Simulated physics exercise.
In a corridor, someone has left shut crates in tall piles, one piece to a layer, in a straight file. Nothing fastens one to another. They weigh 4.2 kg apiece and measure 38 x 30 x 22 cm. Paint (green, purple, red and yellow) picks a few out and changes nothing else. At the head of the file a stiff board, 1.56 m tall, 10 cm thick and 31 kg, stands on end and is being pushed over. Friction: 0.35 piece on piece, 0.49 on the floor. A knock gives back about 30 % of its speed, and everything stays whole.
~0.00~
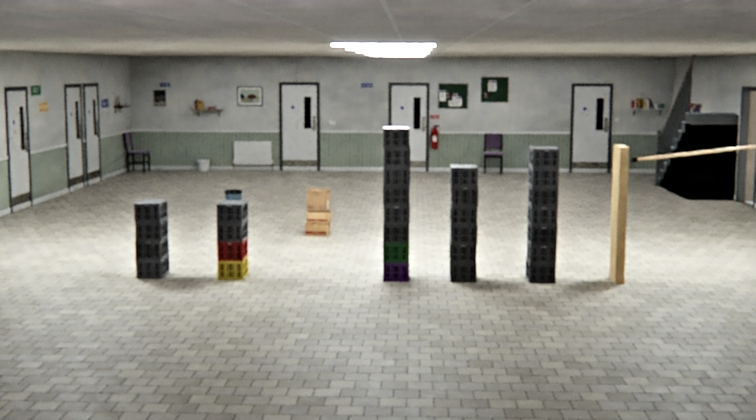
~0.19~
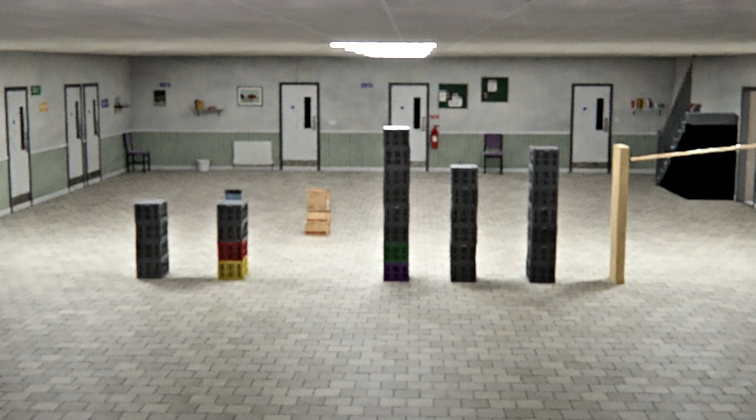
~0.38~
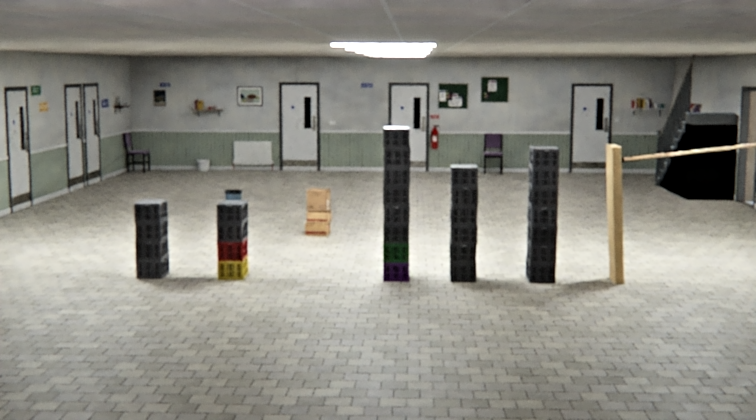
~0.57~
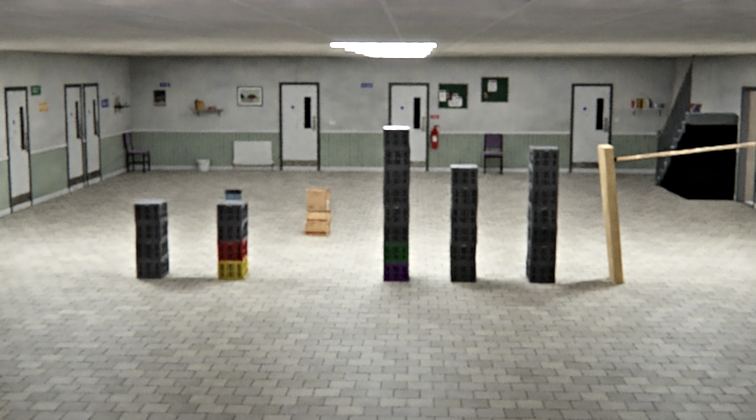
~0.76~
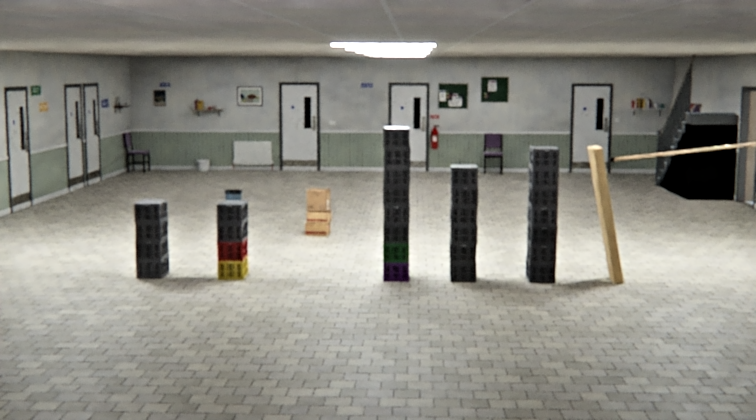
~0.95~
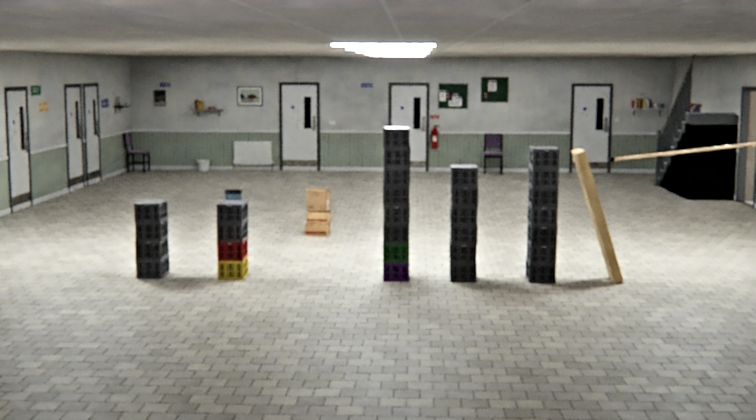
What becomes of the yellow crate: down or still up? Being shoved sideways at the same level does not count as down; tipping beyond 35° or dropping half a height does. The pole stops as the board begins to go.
In the end the yellow crate stays up.
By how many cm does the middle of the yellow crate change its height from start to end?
It ends some 0 cm lower.
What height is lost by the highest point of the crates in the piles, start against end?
Roughly 85 cm.
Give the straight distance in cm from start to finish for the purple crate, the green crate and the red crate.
Purple 30, green 50, red 60.
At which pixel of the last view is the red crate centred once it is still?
Around (189, 266).
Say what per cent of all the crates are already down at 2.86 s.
By then 35 per cent.
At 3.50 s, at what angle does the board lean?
Some 65° from upright.
After 1.80 s, board 59° from upright; 5 of the 29 crates down; yellow crate unmoved.
After 2.86 s, board 67° from upright; 10 of the 29 crates down; yellow crate unmoved; purple crate 20° from how it stood.
After 3.50 s, board 66° from upright; 18 of the 29 crates down; yellow crate 4° from how it stood; purple crate on its side.
In the end (4.5 s), board 66° from upright; 21 of the 29 crates down; yellow crate 35 mm from its place; purple crate on its side; green crate on its side. From the last view, middles, yellow crate near (230, 267), purple crate near (373, 265).
